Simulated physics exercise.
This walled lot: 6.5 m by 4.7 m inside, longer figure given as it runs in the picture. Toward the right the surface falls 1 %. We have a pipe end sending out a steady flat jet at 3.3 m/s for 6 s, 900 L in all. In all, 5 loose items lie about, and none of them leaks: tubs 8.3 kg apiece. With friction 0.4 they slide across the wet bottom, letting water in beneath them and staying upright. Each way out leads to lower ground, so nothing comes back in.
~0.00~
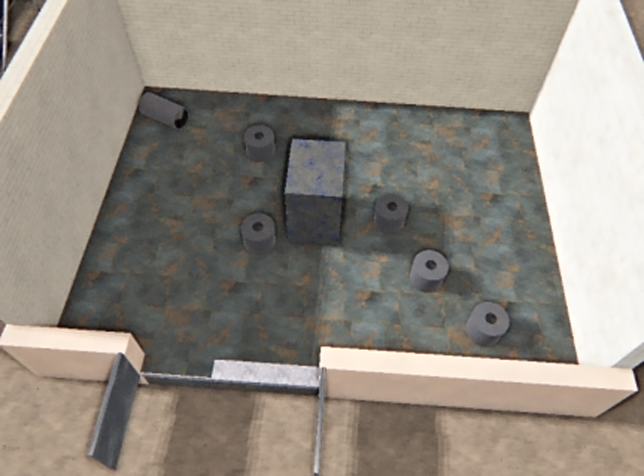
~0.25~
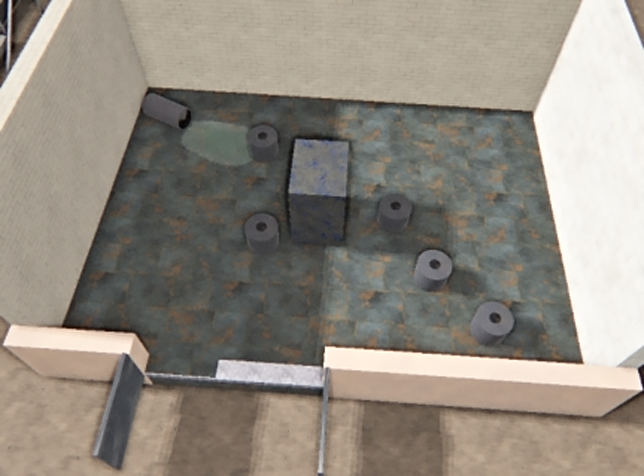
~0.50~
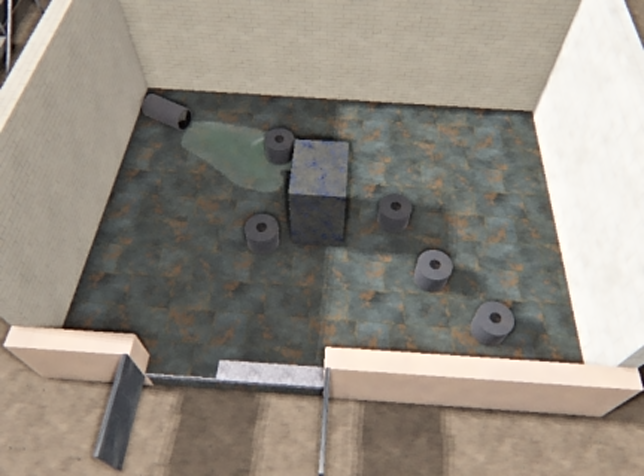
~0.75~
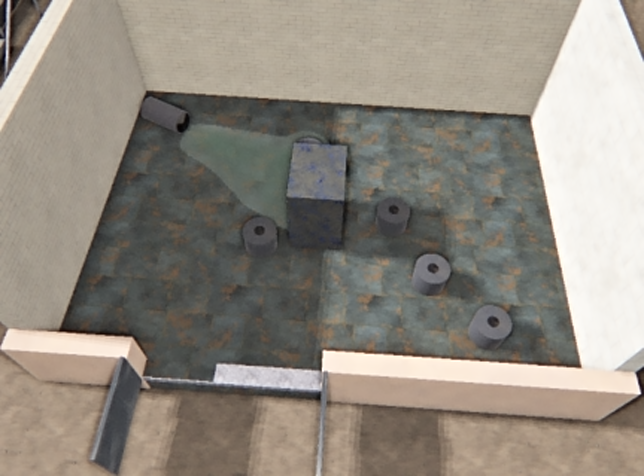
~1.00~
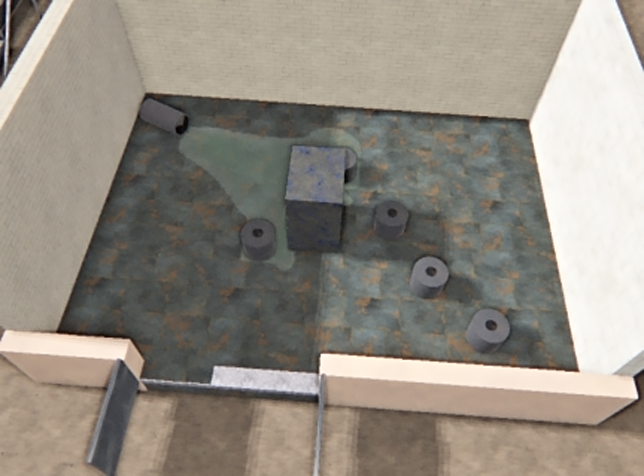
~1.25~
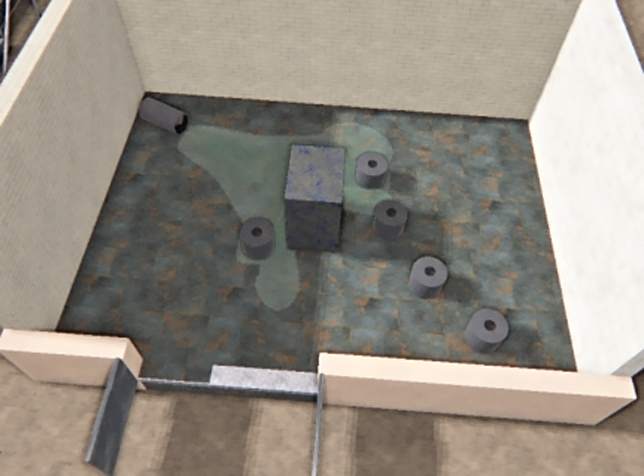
Shallow greenish water spreading from a pipe across a walled floor and around a block, pushing one grey tub rightward behind it.
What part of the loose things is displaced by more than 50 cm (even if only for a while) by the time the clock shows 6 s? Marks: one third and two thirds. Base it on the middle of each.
Shifted share: Lower than one third.
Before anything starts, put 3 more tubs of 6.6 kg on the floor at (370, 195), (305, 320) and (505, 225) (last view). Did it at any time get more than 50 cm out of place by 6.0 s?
Going one by one: Goes farther, stays closer, goes farther.
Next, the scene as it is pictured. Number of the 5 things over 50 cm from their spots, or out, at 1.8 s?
Answer: 1.
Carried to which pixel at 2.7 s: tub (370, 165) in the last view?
Around (523, 172).
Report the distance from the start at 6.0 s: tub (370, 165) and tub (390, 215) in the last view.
The shifts read 300 cm and 0 cm, in that sequence.
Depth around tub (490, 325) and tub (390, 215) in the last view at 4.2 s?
About 0 and 2 cm.
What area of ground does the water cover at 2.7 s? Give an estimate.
Wet area: Approx. 14 m2.
After 1.8 s 1 of 5 are over 50 cm from their spots; 0 afloat.
After 2.7 s 1 of 5 are over 50 cm from their spots; 0 afloat.
After 4.2 s 1 of 5 are over 50 cm from their spots; 1 afloat.
After 6.0 s 1 of 5 are over 50 cm from their spots, and 1 have been at some point; 0 afloat.
